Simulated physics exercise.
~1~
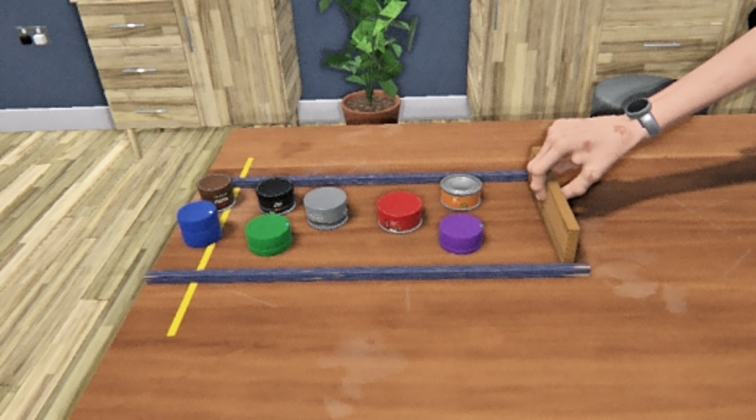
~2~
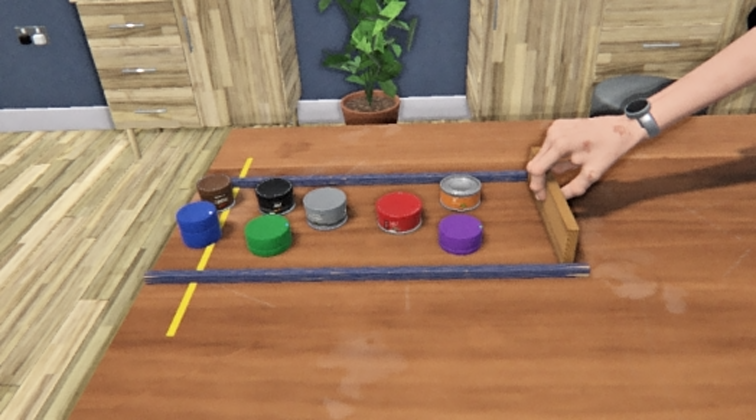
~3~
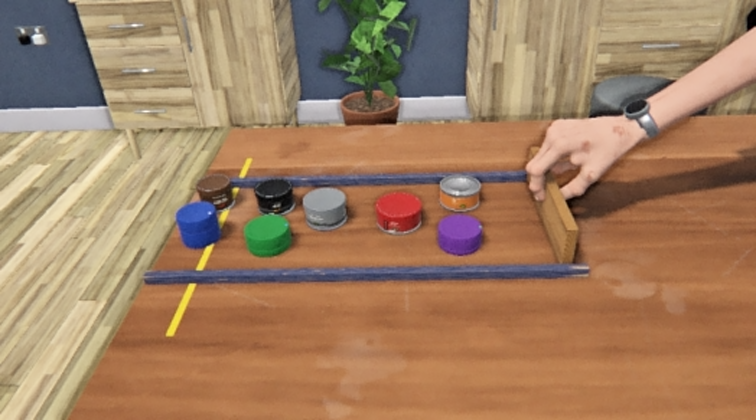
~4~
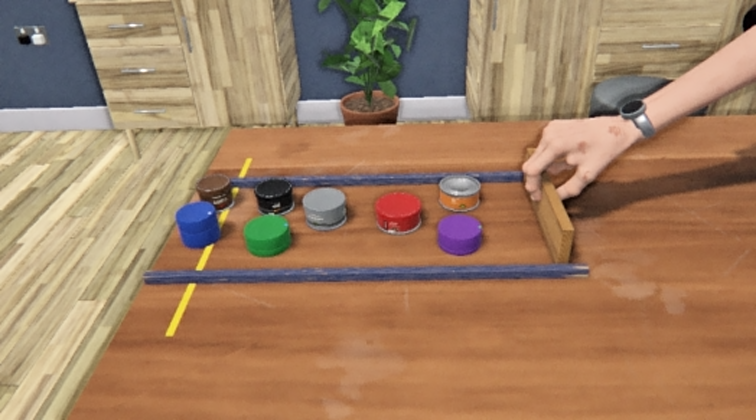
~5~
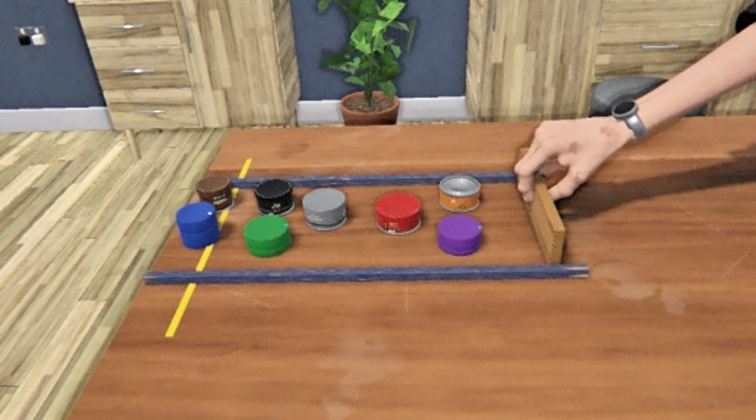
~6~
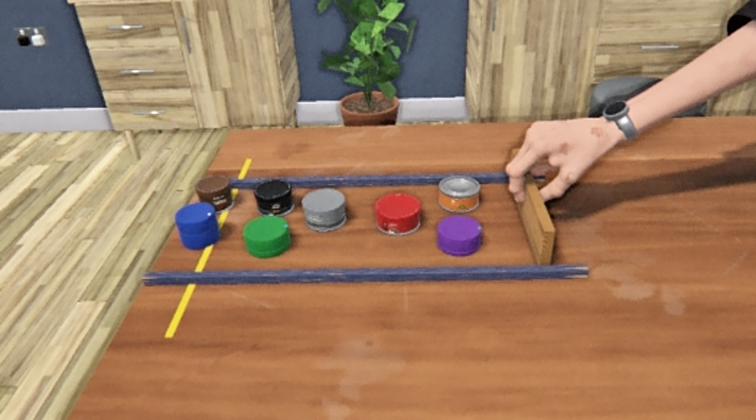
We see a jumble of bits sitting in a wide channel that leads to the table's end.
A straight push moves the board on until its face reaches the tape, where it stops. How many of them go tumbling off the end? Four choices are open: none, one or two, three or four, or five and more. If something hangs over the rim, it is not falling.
Drops: Above four.
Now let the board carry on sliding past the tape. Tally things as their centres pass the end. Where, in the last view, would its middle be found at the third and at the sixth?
Its middle is near (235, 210) and then near (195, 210).
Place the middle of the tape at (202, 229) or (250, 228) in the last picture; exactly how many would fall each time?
Tallies in order: 5 and 2.
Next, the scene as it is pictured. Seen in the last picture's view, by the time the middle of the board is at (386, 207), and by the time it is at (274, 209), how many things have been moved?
One spot: 4. Other spot: 8.
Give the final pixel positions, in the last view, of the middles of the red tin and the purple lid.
Taking them in turn, first comes (195, 220), then (182, 251).
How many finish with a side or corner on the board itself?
The answer is 3.
Early on, none off yet; brown tin at rest near (215, 195); blue lid at rest near (198, 226); black tin at rest near (274, 199).
A while later, none off yet; brown tin at rest near (215, 195); blue lid at rest near (198, 226); black tin travelled a little near (263, 196).
Further along, none off yet; brown tin travelled about its own width near (190, 196); blue lid travelled about its own width near (175, 223); black tin travelled about its own width near (226, 190).
Finally, the number that fall off is five or more; lost, grey tin, green lid, black tin, blue lid and brown tin.
